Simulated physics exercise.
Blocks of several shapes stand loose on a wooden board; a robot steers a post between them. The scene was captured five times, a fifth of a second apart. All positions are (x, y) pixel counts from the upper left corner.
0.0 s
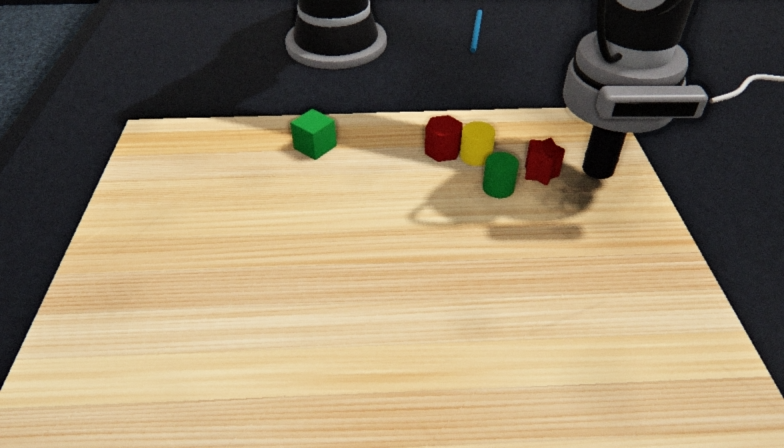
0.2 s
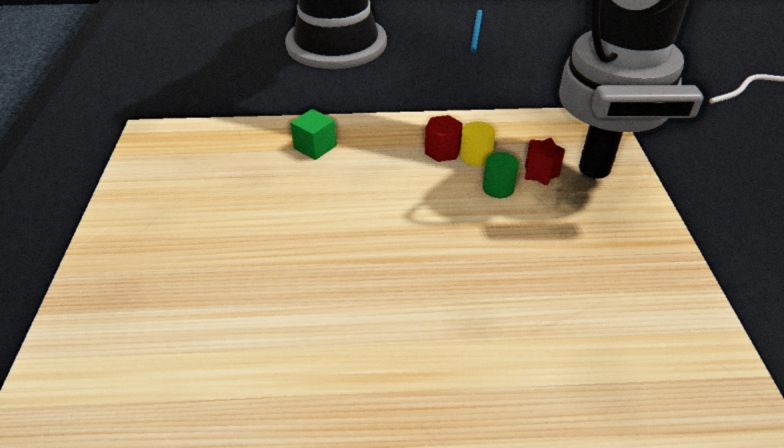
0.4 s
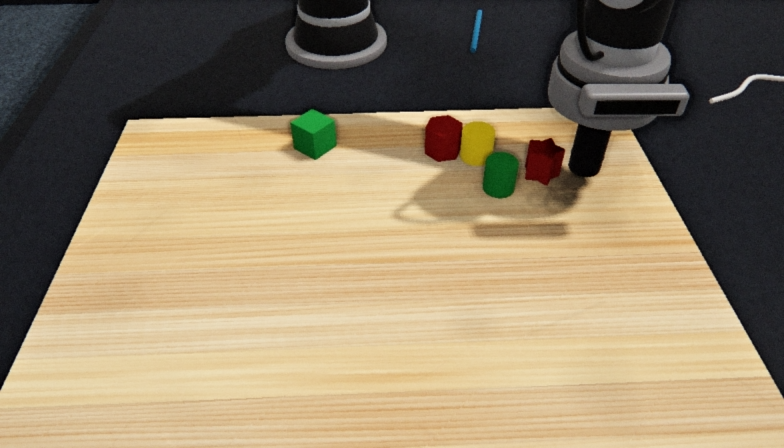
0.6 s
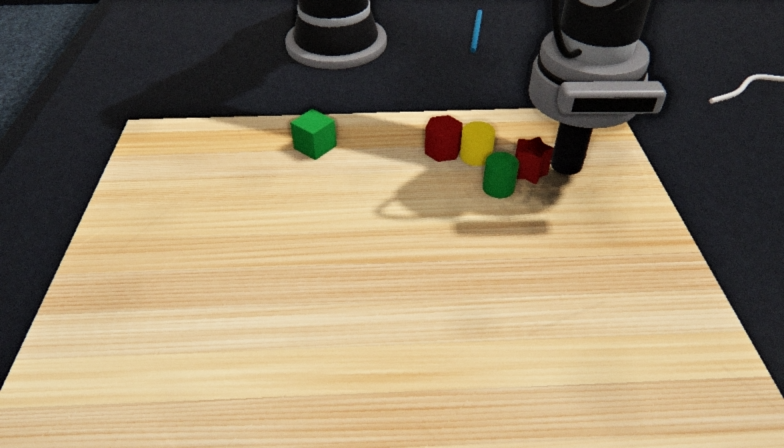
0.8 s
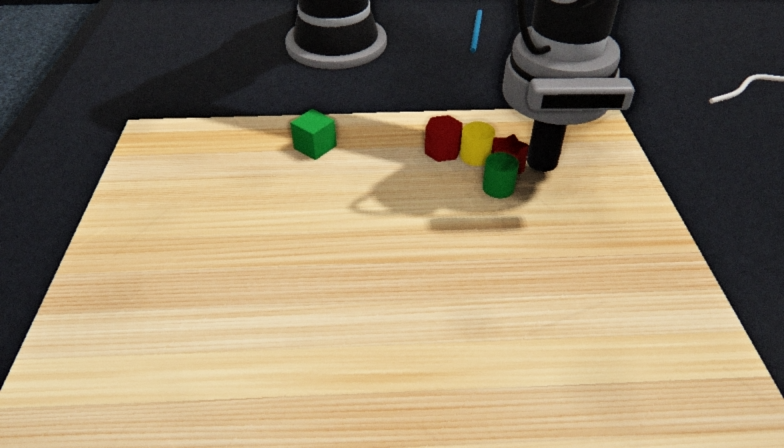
A robot arm's black post moves left across a wooden board and pushes a red star block left, close to the yellow and green cylinders, while those, a red hexagonal block and a green cube stay still.
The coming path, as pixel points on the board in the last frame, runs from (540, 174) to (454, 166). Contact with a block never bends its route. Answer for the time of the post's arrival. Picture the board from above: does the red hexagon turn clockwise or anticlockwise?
If we look at it from overhead, the red hexagon pivots counter-clockwise.
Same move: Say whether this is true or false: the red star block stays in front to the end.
My answer: True.
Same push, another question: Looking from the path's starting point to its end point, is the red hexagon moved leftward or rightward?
The red hexagon is shifted sideways to the right, facing along the path from start to end.
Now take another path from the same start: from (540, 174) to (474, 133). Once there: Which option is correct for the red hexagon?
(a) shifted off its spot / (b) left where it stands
(a)
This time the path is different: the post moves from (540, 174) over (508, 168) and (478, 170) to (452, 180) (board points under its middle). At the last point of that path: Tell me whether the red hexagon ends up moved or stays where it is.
Here the red hexagon moves off its spot.
The first path, step by step. Halfway along, post at (496, 159); red hexagon at (418, 117), turned 15° anticlockwise; yellow circular block at (450, 124); green circular block at (498, 163); red star block at (467, 142), turned 25° anticlockwise.
At the end, post at (454, 155); red hexagon at (410, 113), turned 35° anticlockwise; yellow circular block at (440, 122); green circular block at (498, 163); red star block at (428, 144), turned 55° anticlockwise.
